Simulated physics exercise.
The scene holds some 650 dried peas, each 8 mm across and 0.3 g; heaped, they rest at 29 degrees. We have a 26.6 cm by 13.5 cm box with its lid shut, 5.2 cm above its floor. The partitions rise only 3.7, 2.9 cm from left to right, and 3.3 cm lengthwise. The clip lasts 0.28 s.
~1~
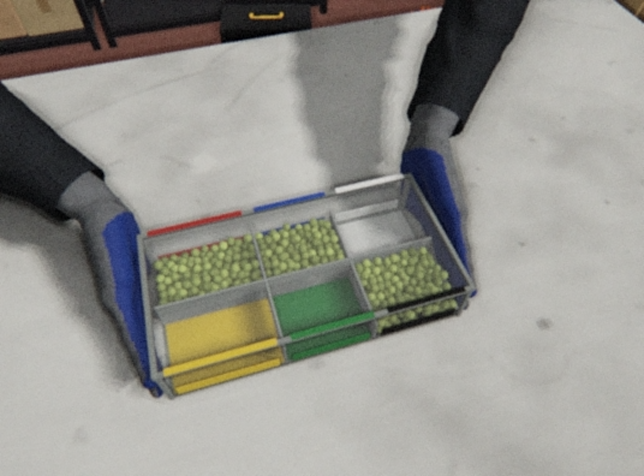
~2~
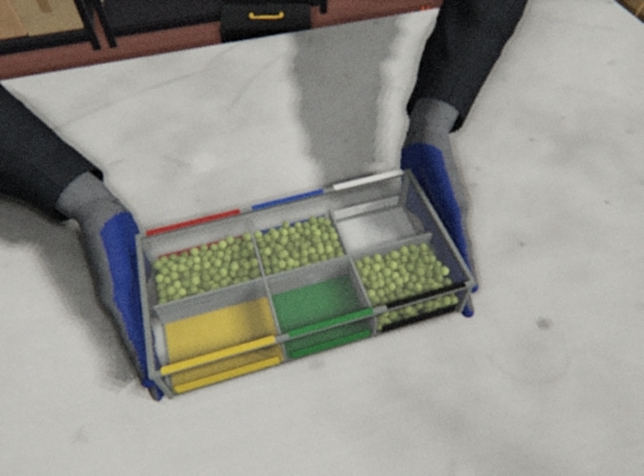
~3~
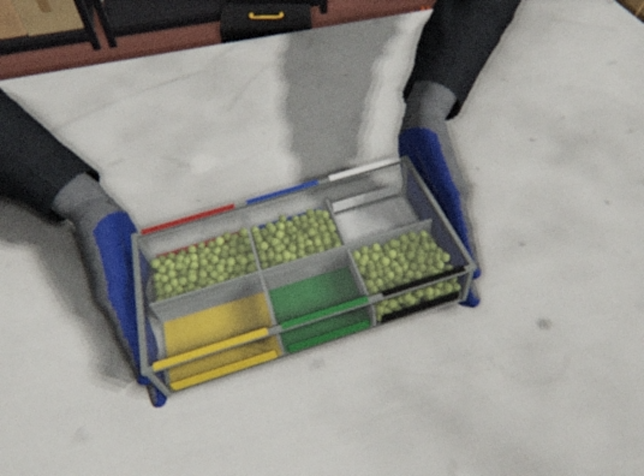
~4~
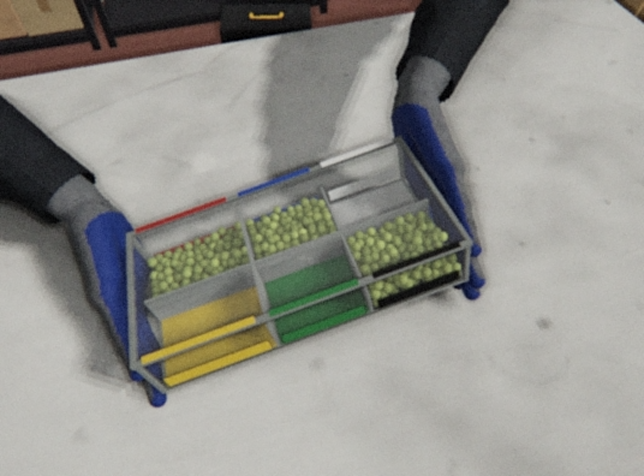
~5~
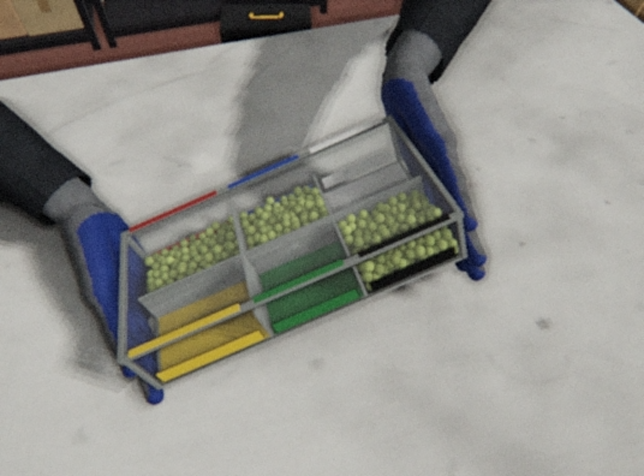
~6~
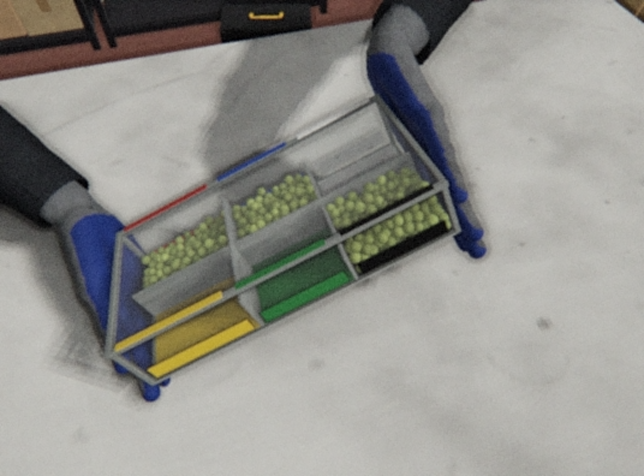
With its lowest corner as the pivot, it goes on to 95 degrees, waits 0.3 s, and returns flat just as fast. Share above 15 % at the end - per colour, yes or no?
Red yes, blue yes, green no, yellow no, white no, black no.
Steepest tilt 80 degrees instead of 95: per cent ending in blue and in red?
In per cent, blue comes to 45 and red to 40.
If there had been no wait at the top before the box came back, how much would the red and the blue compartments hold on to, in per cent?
Final amounts would be red 45% and blue 45%.
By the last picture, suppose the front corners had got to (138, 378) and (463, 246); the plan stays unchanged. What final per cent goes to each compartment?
By the end red holds 40%, blue holds 25%, green holds 5%, yellow holds 25%, white holds 0% and black holds 0%.
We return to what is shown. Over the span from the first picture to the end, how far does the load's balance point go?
It shifts by roughly 5.5 cm.
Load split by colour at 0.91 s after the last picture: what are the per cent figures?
Red 45; blue 40; green 5; yellow 0; white 0; black 10.
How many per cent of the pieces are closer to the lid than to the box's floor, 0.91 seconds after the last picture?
I'd say around 50 percent of the pieces.
Then, 0.91 s after the last picture, tilt 95 degrees; red 45 %, blue 40 %, green 5 %, black 10 %.
Then, 1.51 s after the last picture, tilt 48 degrees; red 45 %, blue 45 %, green 5 %, yellow 5 %.
Then, 2.17 s after the last picture, tilt 0 degrees; red 45 %, blue 45 %, green 5 %, yellow 5 %.
In the end, red 45 %, blue 45 %, green 5 %, yellow 5 %, white 0 %, black 0 %.
